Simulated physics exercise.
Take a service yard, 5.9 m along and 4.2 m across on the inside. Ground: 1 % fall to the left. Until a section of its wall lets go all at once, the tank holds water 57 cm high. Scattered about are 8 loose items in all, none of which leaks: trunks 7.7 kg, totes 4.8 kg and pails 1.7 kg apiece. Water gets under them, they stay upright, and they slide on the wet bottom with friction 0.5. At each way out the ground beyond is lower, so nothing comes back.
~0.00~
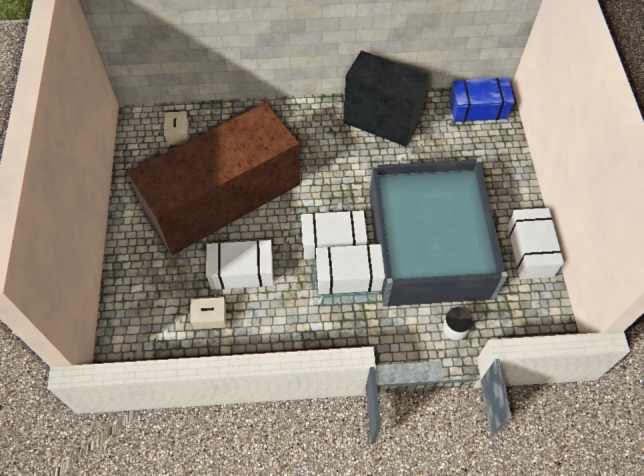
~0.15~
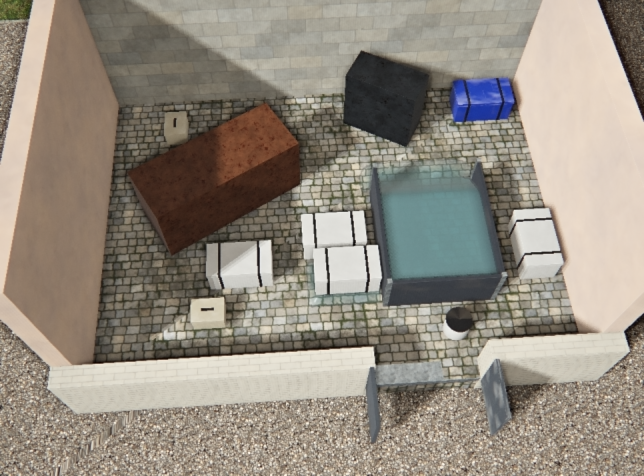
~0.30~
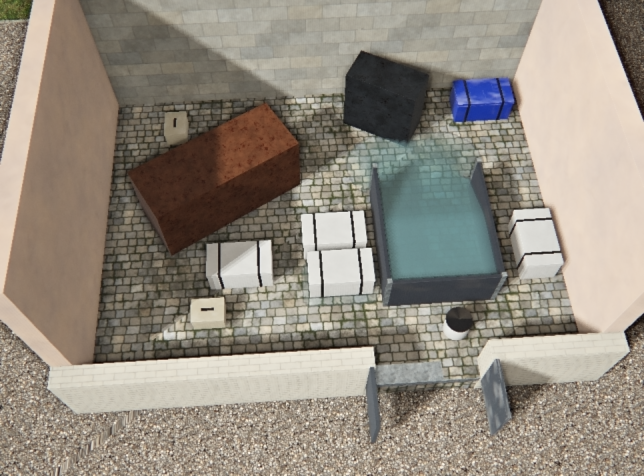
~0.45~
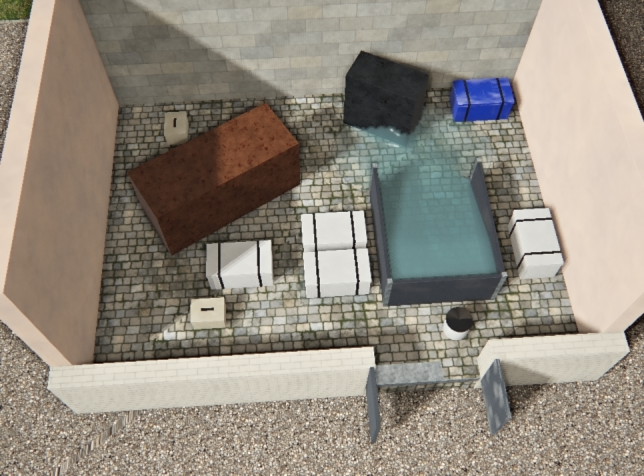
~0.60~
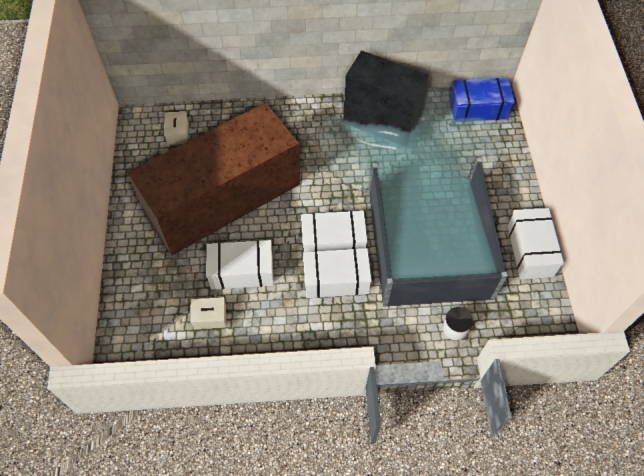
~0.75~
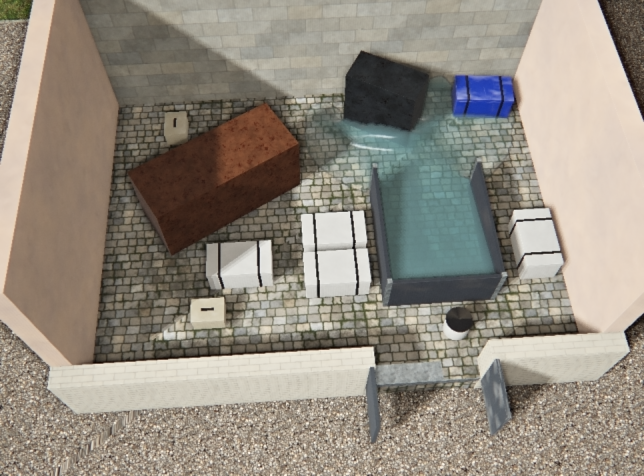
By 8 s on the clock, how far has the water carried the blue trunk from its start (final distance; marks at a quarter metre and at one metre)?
It gets well displaced.
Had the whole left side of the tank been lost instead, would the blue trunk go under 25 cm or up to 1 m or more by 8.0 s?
Well, the blue trunk basically stays there then.
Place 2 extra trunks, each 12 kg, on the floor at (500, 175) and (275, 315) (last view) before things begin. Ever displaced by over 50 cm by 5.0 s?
One by one: Beyond it, then within it.
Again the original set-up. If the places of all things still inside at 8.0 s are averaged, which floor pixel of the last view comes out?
Averaged position, last view: Near pixel (322, 280).
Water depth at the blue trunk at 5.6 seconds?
Around 9 cm.
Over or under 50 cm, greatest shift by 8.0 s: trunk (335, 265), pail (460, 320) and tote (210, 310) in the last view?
In sequence - stayed below the line; crossed the line; stayed below the line.
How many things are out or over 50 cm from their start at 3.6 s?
By my tally, 3.
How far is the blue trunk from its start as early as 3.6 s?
About 200 cm by then.
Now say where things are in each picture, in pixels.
In the first picture, the blue trunk at (484, 91) rests on the ground; 2.1 m2 under water; 0 of 8 have shifted.
In the second picture, the blue trunk at (484, 91), on the bottom; water covers 2.8 m2; 0 of 8 have shifted.
In the third picture, the blue trunk at (484, 91), on the bottom; 3.7 m2 under water; 1 of 8 have shifted.
In the fourth picture, the blue trunk at (484, 91) rests on the ground; 4.4 m2 under water; 1 of 8 have shifted.
In the fifth picture, the blue trunk at (484, 91), on the bottom; 5.1 m2 under water; 1 of 8 have shifted.
In the sixth picture, the blue trunk at (485, 88), on the bottom, 6 cm from its start; water covers 5.7 m2; 2 of 8 have shifted.
After 1.6 s the blue trunk is near (497, 72), 0.2 m from its start, afloat; 0 of 8 are out; 1 afloat.
After 3.6 s the blue trunk is near (518, 193), 1.8 m from its start, afloat; 0 of 8 are out; 2 afloat.
After 5.6 s the blue trunk is near (537, 260), 2.8 m from its start, afloat; 0 of 8 are out; 4 afloat.
After 8.0 s the blue trunk is near (531, 257), 2.7 m from its start, afloat; 0 of 8 are out; 7 afloat.
